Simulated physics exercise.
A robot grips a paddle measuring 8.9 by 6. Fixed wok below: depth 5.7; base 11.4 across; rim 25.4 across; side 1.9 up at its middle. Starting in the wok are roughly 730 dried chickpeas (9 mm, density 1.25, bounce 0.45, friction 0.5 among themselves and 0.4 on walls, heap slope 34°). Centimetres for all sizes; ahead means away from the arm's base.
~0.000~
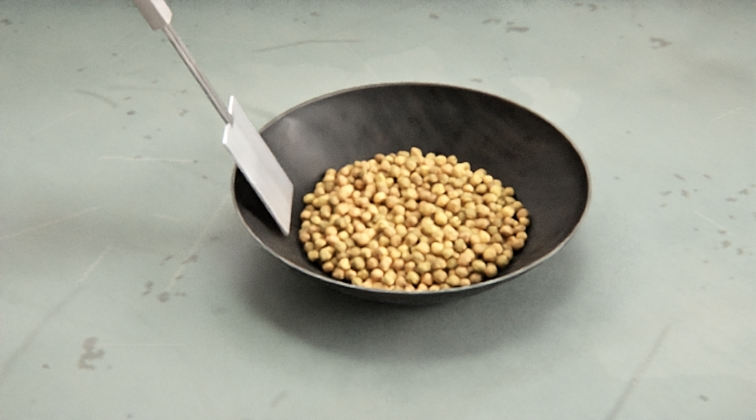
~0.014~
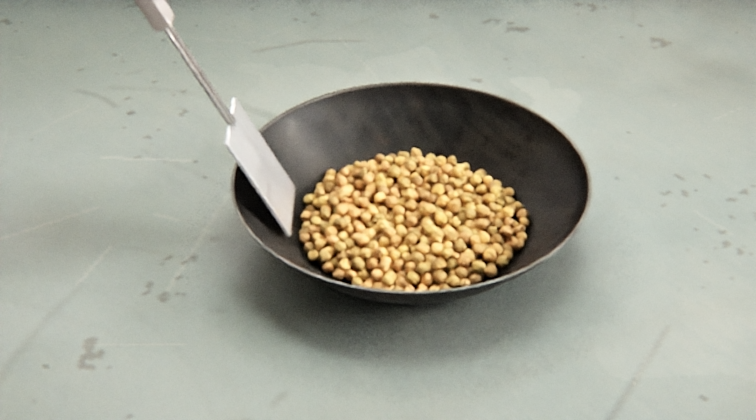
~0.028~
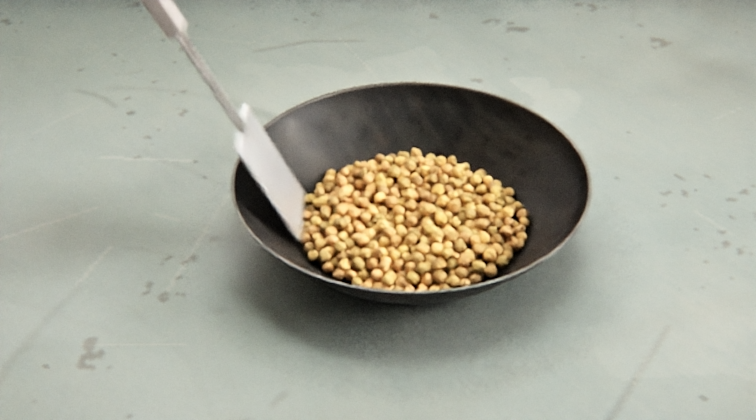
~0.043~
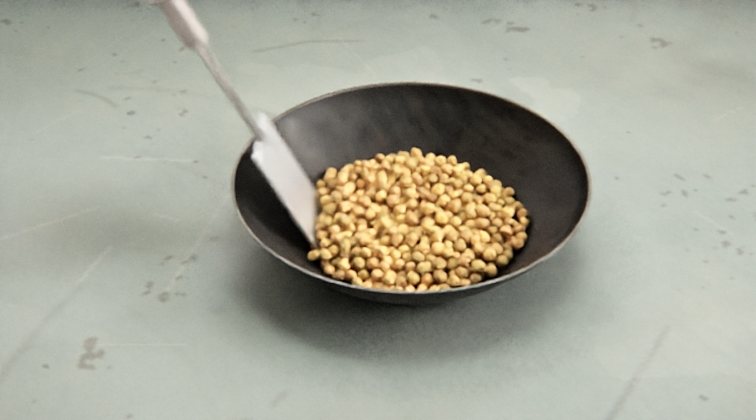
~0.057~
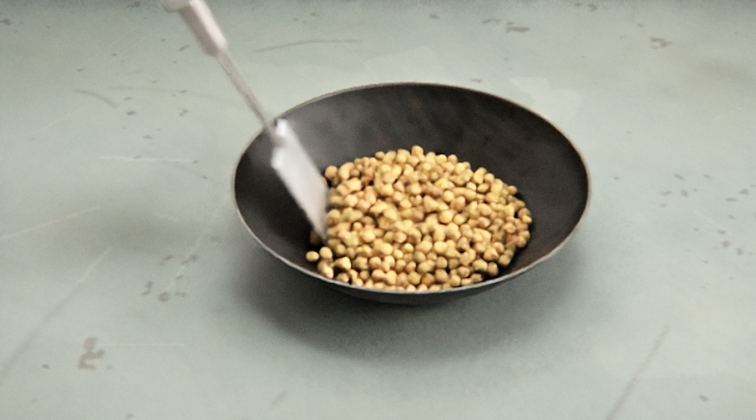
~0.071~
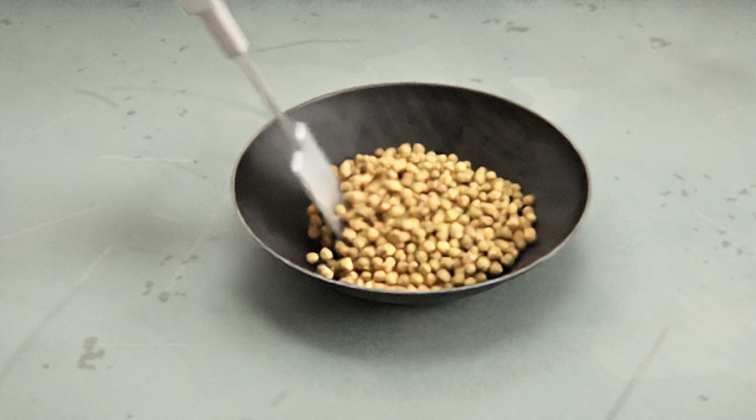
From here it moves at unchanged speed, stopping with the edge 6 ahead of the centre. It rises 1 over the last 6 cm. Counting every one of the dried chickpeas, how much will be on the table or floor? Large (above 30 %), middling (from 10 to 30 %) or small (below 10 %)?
Small; below 10 %.
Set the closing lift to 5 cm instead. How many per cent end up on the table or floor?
Result: Approx. 10 %.
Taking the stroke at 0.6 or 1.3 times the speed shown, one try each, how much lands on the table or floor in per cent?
0 and 15 %.
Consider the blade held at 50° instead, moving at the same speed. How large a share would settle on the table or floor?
That gives about 5 in a hundred.
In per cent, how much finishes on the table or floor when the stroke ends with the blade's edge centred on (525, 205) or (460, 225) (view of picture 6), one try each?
Try 1: Approx. 25 %; try 2: Approx. 0 %.
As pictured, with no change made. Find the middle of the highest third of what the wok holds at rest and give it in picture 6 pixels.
At about (524, 203).
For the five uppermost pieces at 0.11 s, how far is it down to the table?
Height: Approx. 5 cm.
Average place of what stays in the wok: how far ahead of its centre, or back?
Roughly 4.0 cm ahead of the centre.
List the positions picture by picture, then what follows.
In the first frame, paddle top edge at (228, 119), sloping 64°; upper third of the load around (411, 214), from x 305 to 525, top at y 155; 728 in the wok.
In the second frame, paddle top edge at (230, 120), sloping 64°; upper third of the load around (411, 214), from x 305 to 525, top at y 155.
In the third frame, paddle top edge at (241, 127), sloping 64°; upper third of the load around (411, 214), from x 305 to 525, top at y 155.
In the fourth frame, paddle top edge at (260, 136), sloping 64°; upper third of the load around (409, 214), from x 310 to 525, top at y 155.
In the fifth frame, paddle top edge at (279, 143), sloping 64°; upper third of the load around (409, 213), from x 310 to 525, top at y 150.
In the sixth frame, paddle top edge at (298, 146), sloping 64°; upper third of the load around (408, 212), from x 310 to 530, top at y 150; 728 in the wok.
By 0.11 s, sloping 64°, highest piece 6 above the table; 728 in the wok.
By 0.14 s, sloping 64°, highest piece 9 above the table; 727 in the wok, 1 on the blade or in flight.
By 0.36 s, sloping 64°, highest piece 6 above the table; 679 in the wok, 41 on the table or floor, 8 on the blade or in flight.
By 1.41 s, sloping 64°, highest piece 6 above the table; 679 in the wok, 49 on the table or floor.
Final count, 679 in the wok, 49 on the table or floor. That is 7 % on the table or floor.
